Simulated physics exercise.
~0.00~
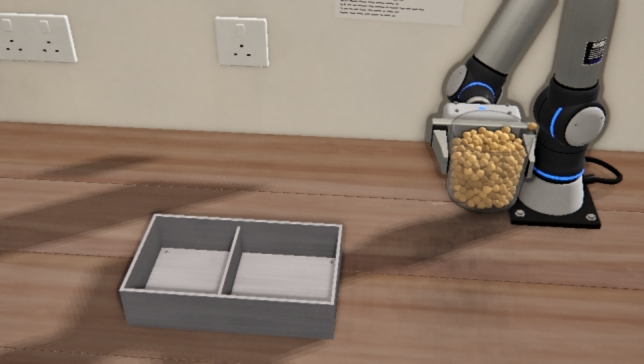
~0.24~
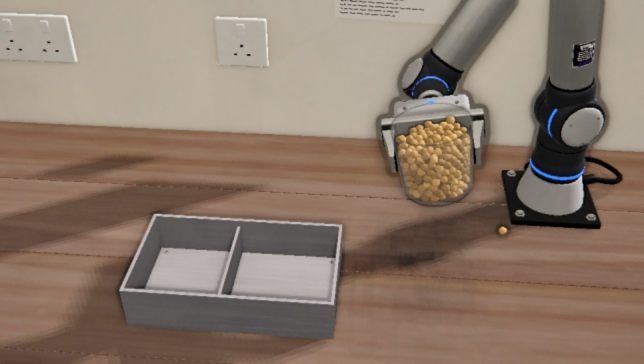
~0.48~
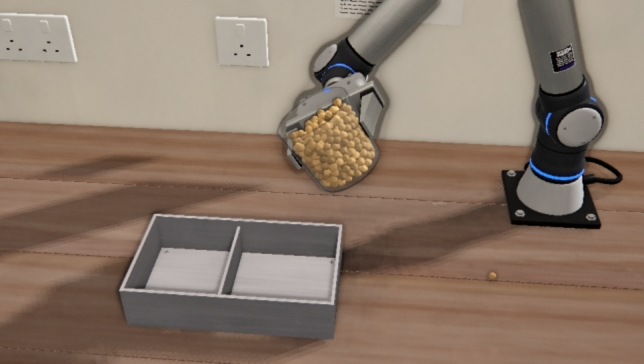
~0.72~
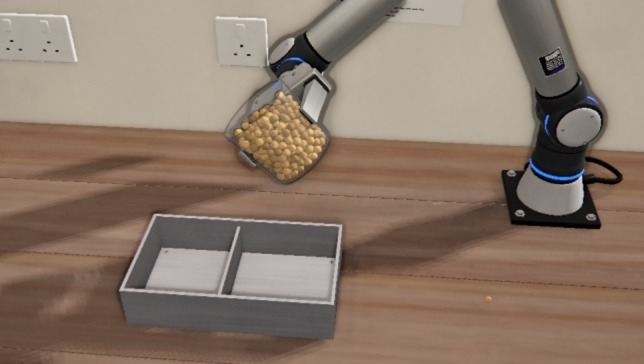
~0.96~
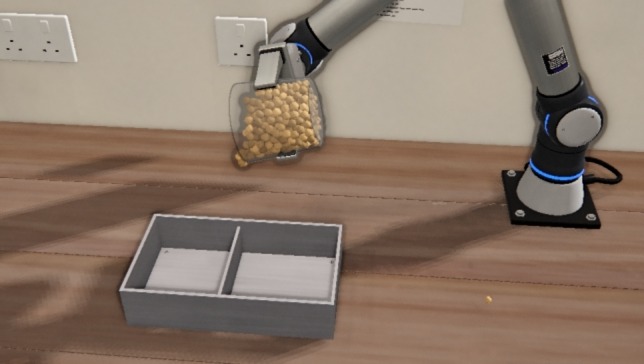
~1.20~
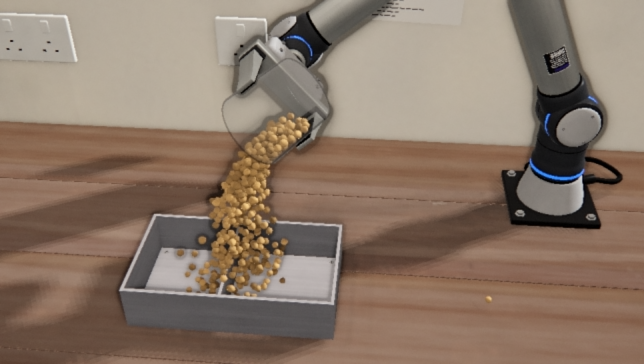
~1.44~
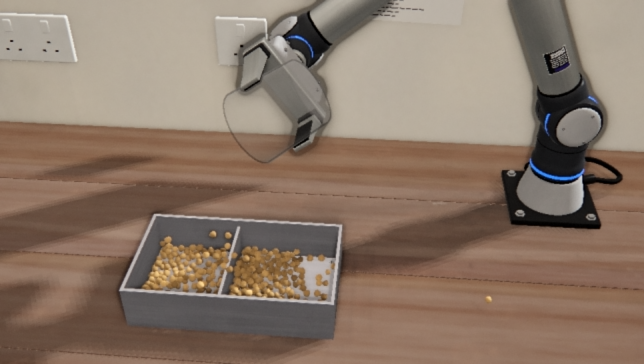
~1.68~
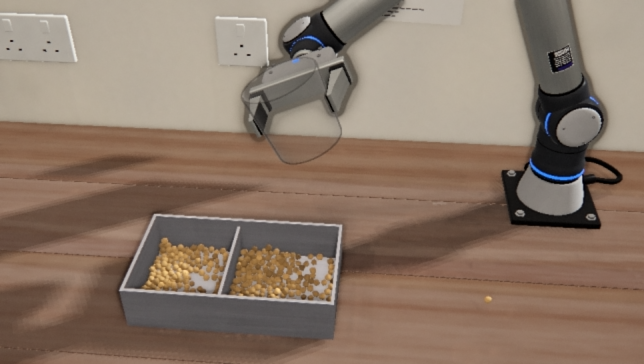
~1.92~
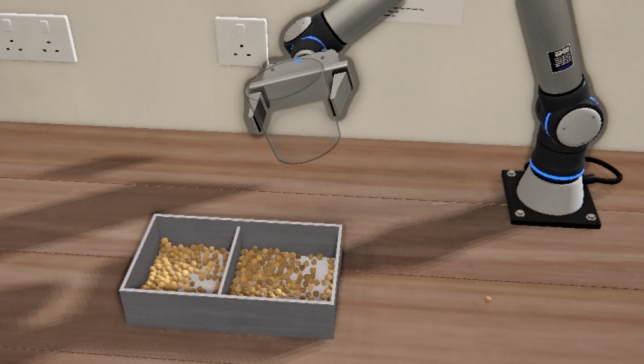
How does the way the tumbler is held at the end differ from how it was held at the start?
At the start the robot arm holds the tumbler upright, while at the end it holds it leaning.
